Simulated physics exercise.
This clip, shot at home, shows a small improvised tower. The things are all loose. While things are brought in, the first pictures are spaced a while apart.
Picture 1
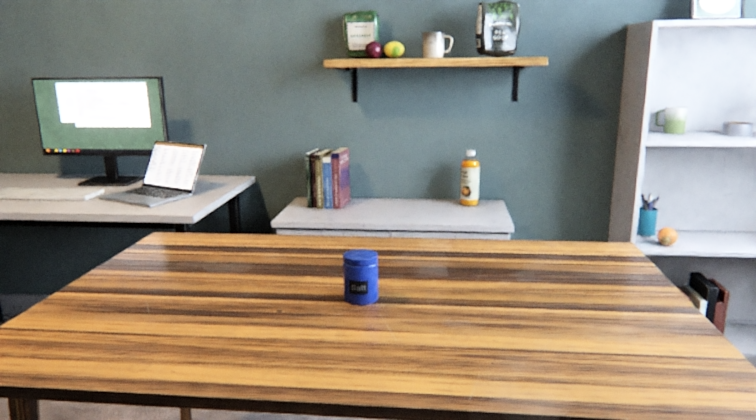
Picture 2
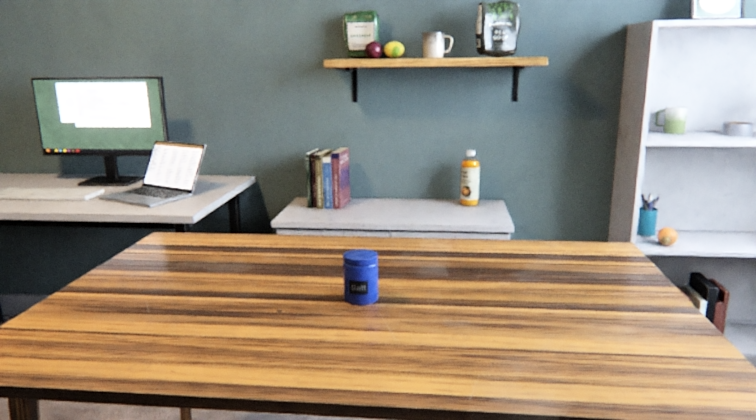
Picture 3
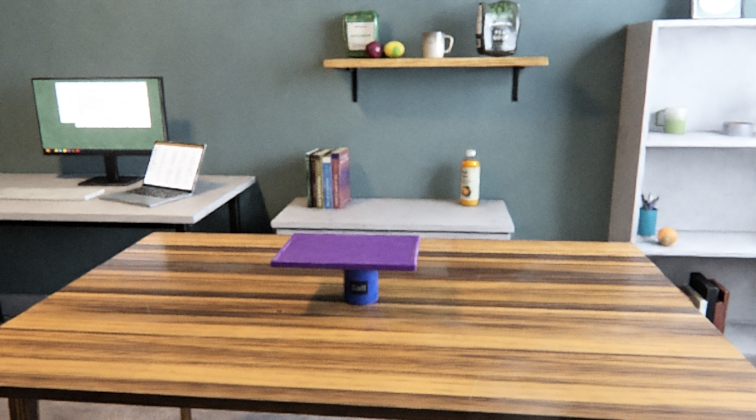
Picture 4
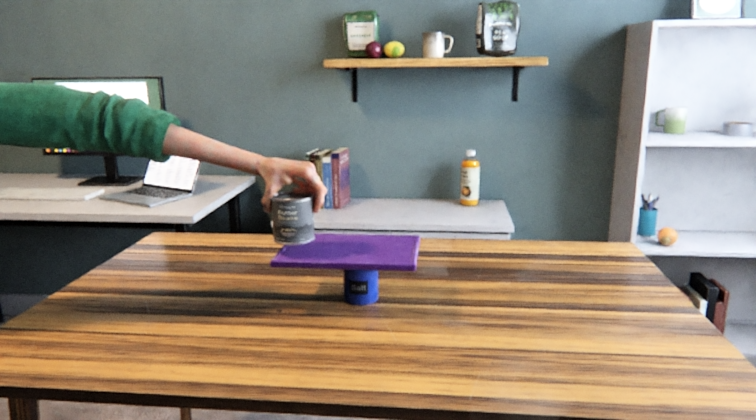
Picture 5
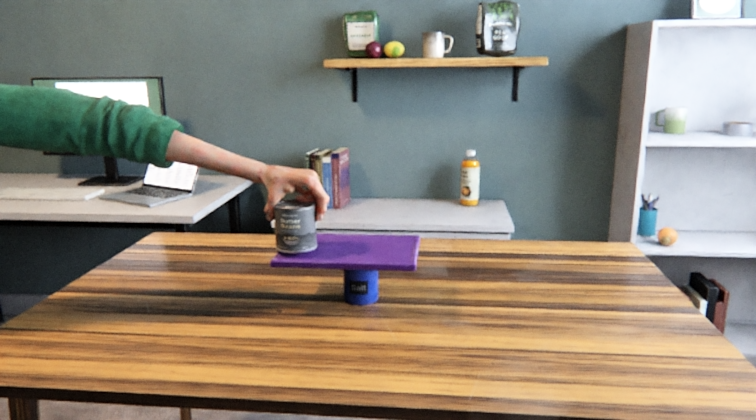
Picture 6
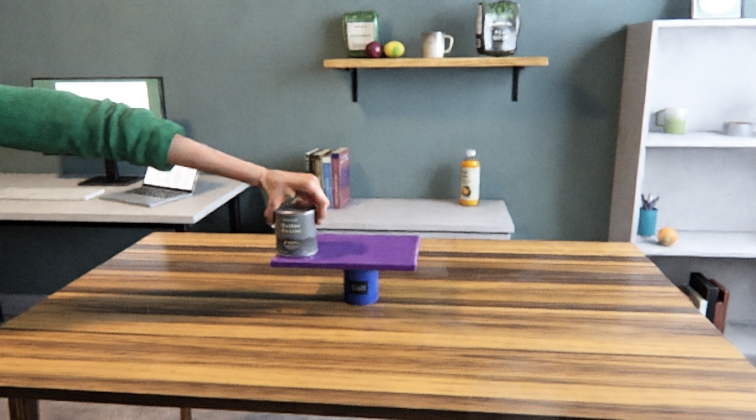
The clip opens on a blue jar standing alone on a striped wooden table, and then a flat purple board appears balanced on top of it. A hand in a green sleeve reaches in from the left, lowers a grey tin onto the board's left end, and keeps holding it.
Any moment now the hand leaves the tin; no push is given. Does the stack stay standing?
No.
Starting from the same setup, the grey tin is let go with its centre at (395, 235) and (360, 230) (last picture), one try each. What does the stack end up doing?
On the first try it falls down; on the second try it stays put.
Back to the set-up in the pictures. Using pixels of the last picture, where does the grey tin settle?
The object winds up at approximately (254, 284).
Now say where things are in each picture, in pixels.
The last thing is not in view yet; blue jar (361, 277), in the first picture.
The last thing is not in view yet; blue jar (361, 277), in the second picture.
The last thing is not in view yet; blue jar (361, 277), in the third picture.
On its way; grey tin (293, 217); blue jar (361, 277), in the fourth picture.
On its way; grey tin (296, 225); blue jar (361, 277), in the fifth picture.
Set down, still held; grey tin (296, 230); blue jar (361, 277), in the sixth picture.
Then, 0.30 s later than the last frame, grey tin now fallen; purple lid tilted by 51°.
Then, 0.40 s later than the last frame, purple lid tilted by 50°.
Then, 1.10 s later than the last frame, purple lid tilted by 42°.
When it is over, fallen, grey tin; lying over in the stack, purple lid; blue jar as before. End places, in pixels of the last picture, grey tin near (254, 284). The stack comes apart.
